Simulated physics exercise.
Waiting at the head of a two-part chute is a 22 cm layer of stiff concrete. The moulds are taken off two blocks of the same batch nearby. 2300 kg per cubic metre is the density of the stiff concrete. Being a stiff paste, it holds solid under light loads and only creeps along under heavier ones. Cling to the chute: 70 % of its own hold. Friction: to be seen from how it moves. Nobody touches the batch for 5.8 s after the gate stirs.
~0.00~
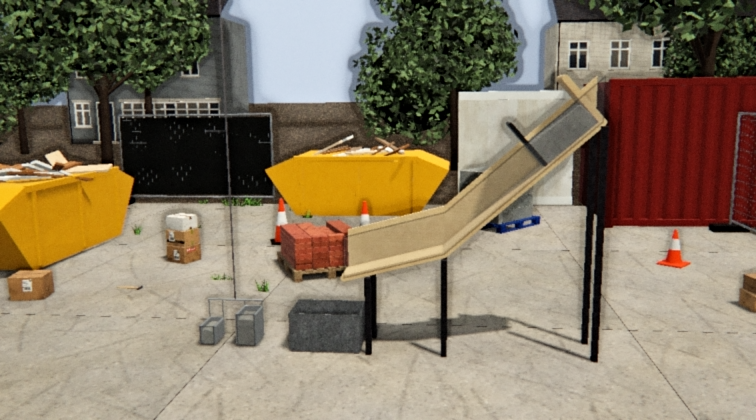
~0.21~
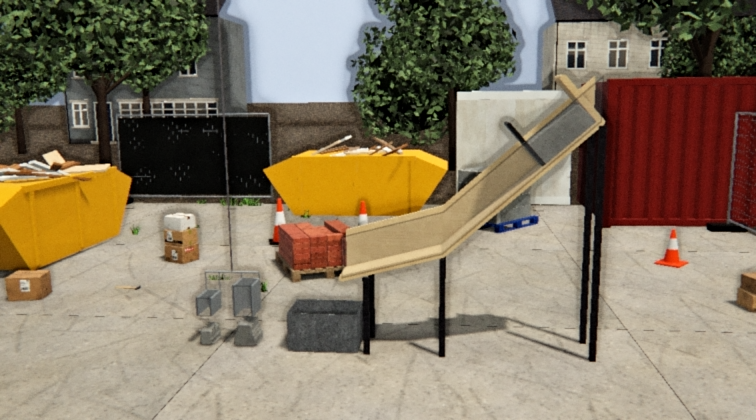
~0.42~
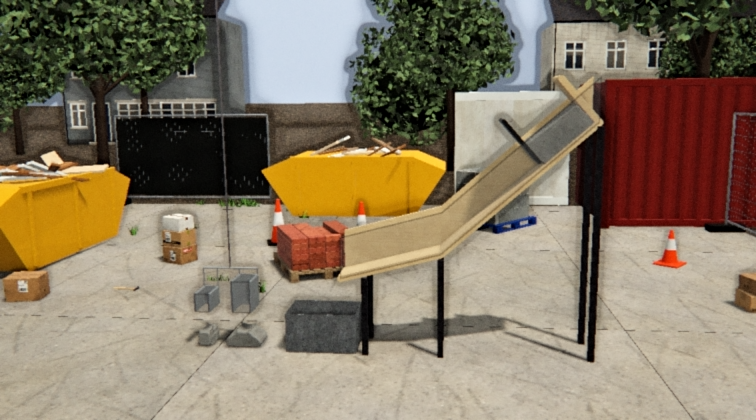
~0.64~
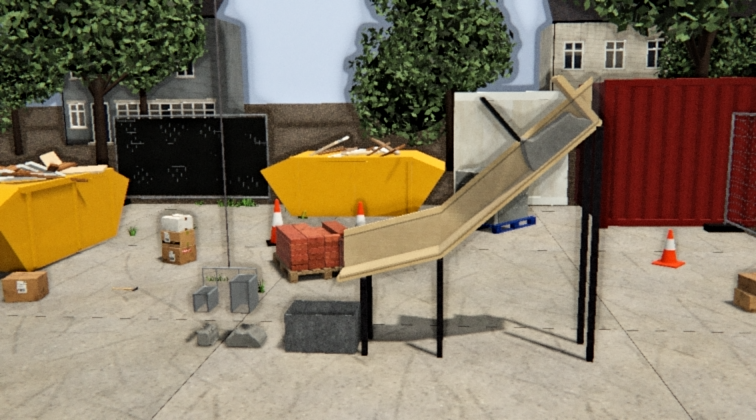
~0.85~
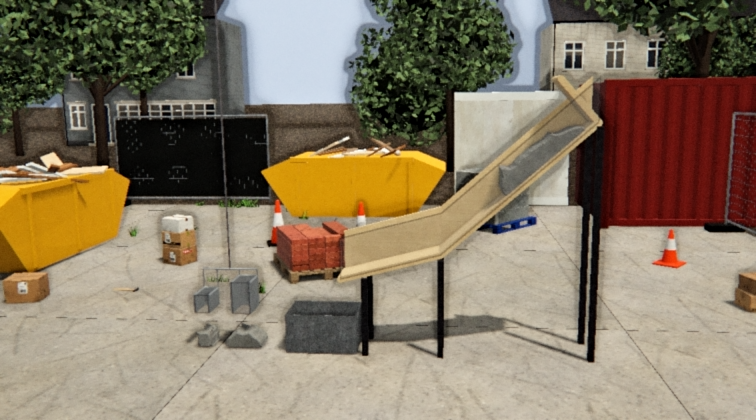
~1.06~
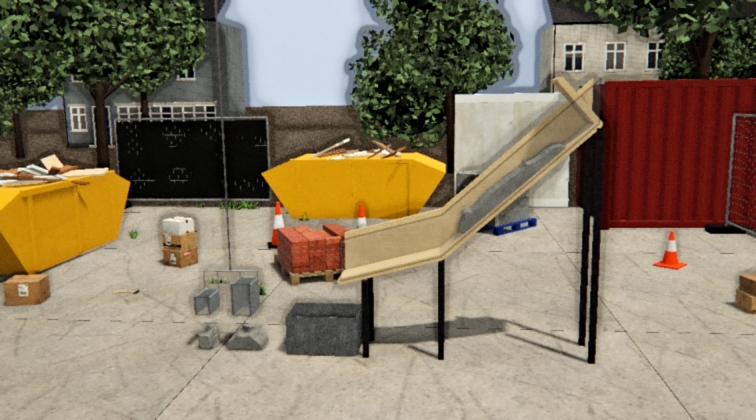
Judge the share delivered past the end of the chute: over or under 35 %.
Looks like the share delivered past the chute's end lands beyond 35 %.
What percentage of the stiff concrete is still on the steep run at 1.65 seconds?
Near 12 %.
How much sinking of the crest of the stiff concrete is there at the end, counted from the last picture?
Measured change: About 101.0 cm.
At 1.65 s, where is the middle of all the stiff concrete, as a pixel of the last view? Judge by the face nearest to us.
Roughly at (386, 262).
After 1.65 s, 12 % is on the steep run, 88 % on the flatter one and 0 % past the end.
After 2.36 s, none is on the steep run, 33 % on the flatter one and 67 % past the end.
After 3.06 s, none is on the steep run, 26 % on the flatter one and 74 % past the end.
After 3.76 s, none is on the steep run, 26 % on the flatter one and 74 % past the end.
After 6.17 s, at the end, none is on the steep run, 26 % on the flatter one and 74 % past the end.
